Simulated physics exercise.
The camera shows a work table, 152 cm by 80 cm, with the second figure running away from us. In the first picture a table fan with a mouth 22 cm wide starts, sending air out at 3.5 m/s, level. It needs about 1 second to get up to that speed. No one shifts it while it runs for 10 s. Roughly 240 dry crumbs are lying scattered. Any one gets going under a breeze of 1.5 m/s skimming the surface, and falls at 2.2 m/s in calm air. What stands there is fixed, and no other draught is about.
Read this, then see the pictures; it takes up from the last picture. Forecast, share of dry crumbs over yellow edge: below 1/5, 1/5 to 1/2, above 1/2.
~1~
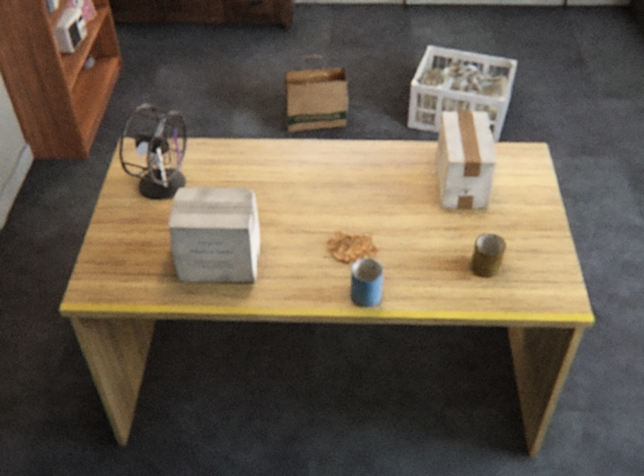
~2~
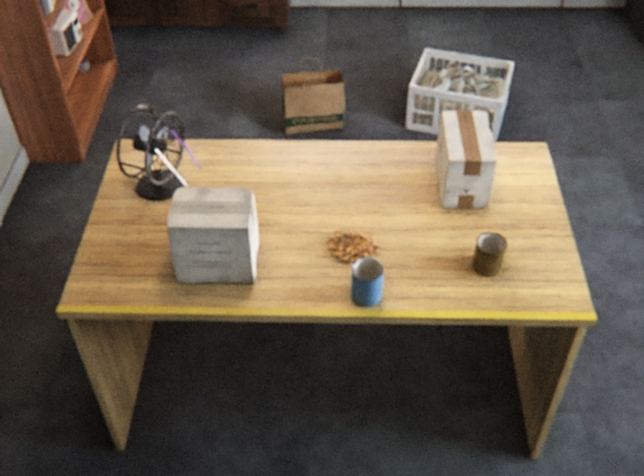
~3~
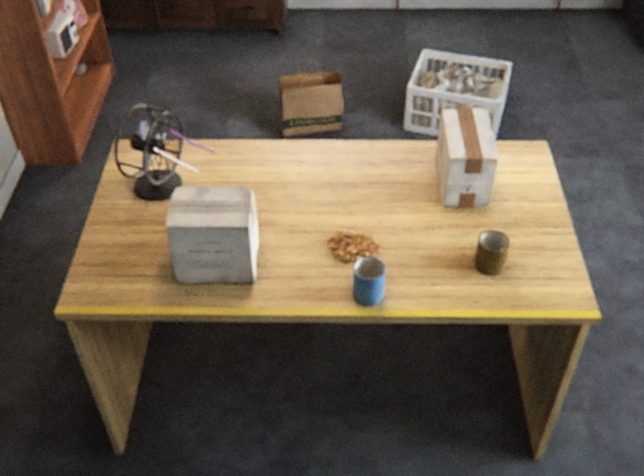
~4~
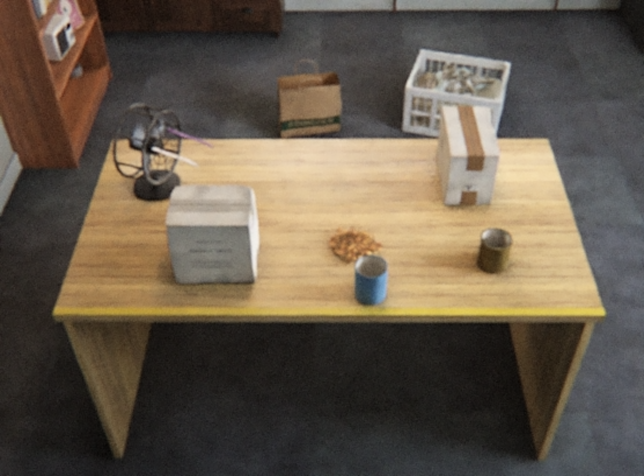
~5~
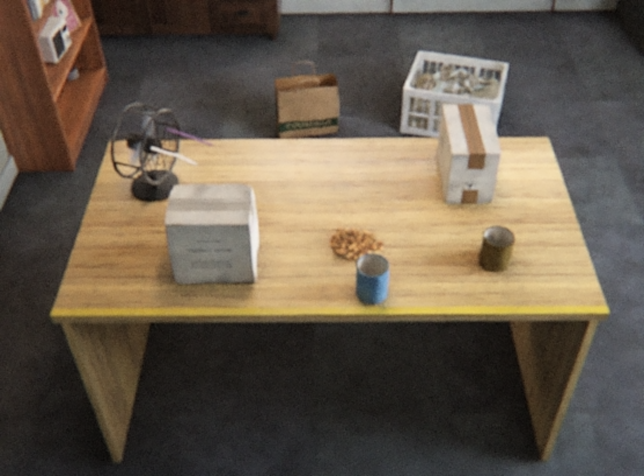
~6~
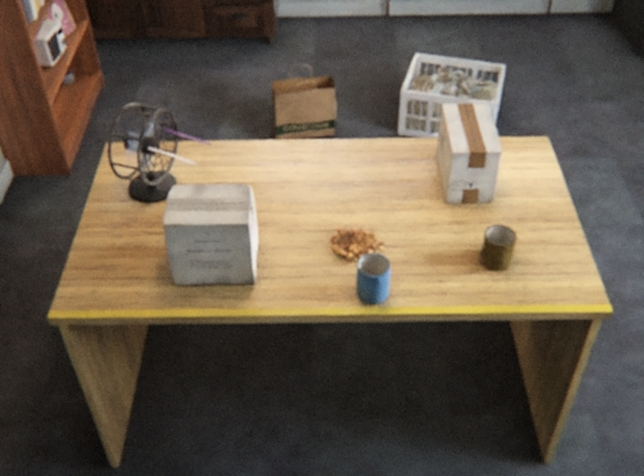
Above 1/2.
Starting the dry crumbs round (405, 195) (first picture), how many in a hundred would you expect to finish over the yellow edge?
It would come to some 0 in a hundred.
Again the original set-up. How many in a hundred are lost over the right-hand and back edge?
I'd put it near 10 percent on the right-hand side and close to 0 percent at the back.
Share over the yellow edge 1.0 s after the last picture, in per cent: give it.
60 % or thereabouts.
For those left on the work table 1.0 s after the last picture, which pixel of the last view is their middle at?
I'd point to somewhere around (486, 276).
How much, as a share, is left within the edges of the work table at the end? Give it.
Roughly 15 per cent.
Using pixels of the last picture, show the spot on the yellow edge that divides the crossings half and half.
Around (511, 313).
Then, 1.0 s after the last picture, 59 % are over the yellow edge; the middle of those still in play is near (482, 285); 50 % have settled or left.
Then, 2.2 s after the last picture, 73 % are over the yellow edge; the middle of those still in play is near (449, 293); 84 % have settled or left.
Then, 4.6 s after the last picture, 75 % are over the yellow edge; the middle of those still in play is near (471, 300); 86 % have settled or left.
Then, 9.1 s after the last picture, at the end, 78 % are over the yellow edge.
